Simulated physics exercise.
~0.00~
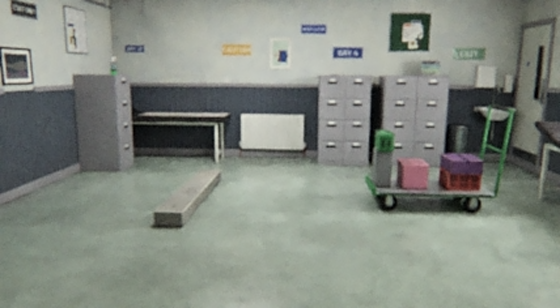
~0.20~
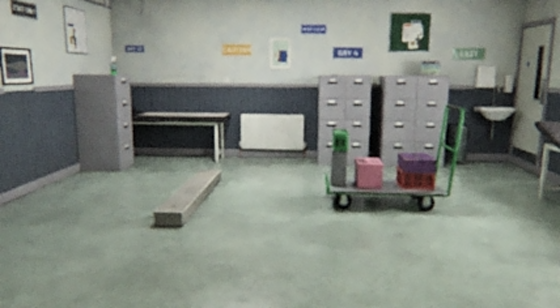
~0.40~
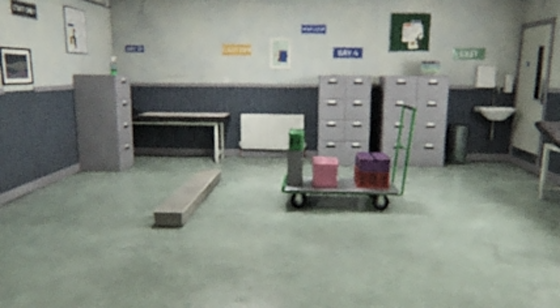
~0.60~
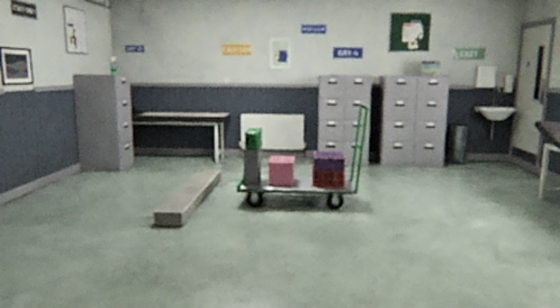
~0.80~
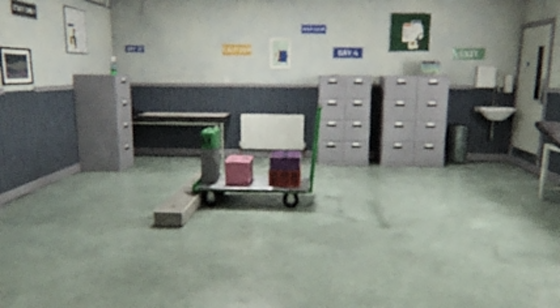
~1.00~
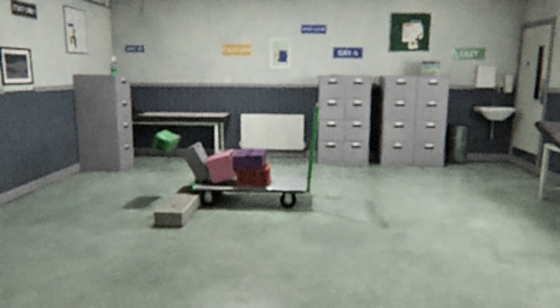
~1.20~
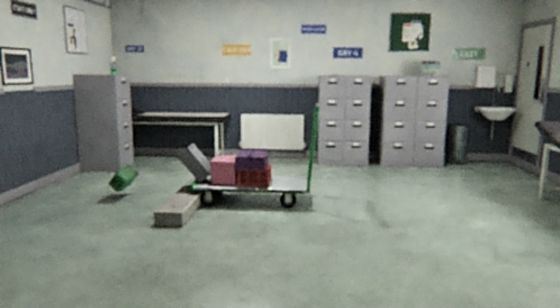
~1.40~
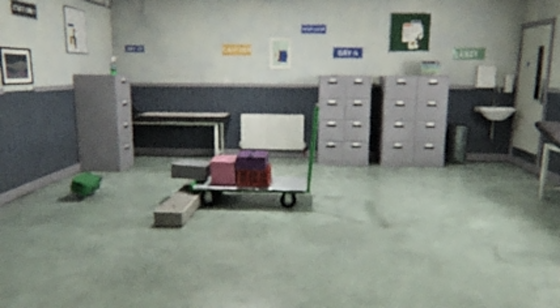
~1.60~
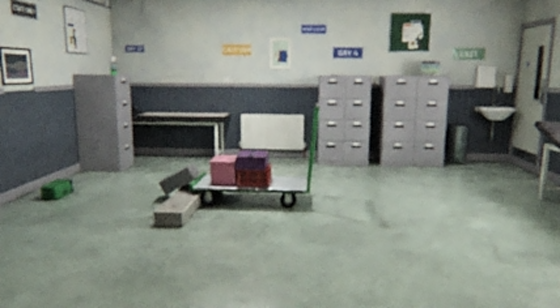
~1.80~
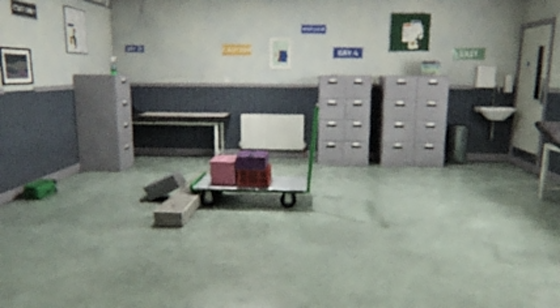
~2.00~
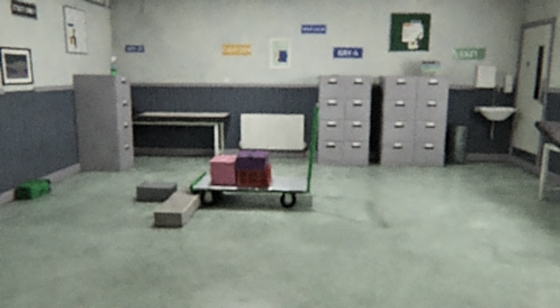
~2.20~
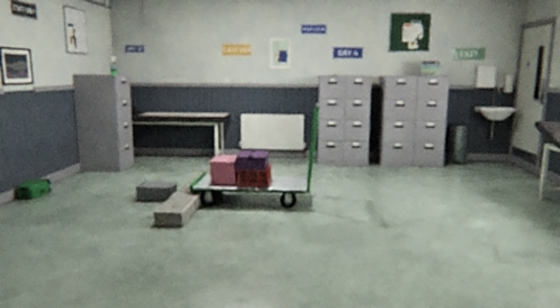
A green-railed trolley carrying boxes rolled left across the room and stopped abruptly at a low kerb, sending the green case and grey box tumbling over the front onto the floor, while the pink, purple and red boxes slid forward but stayed aboard.
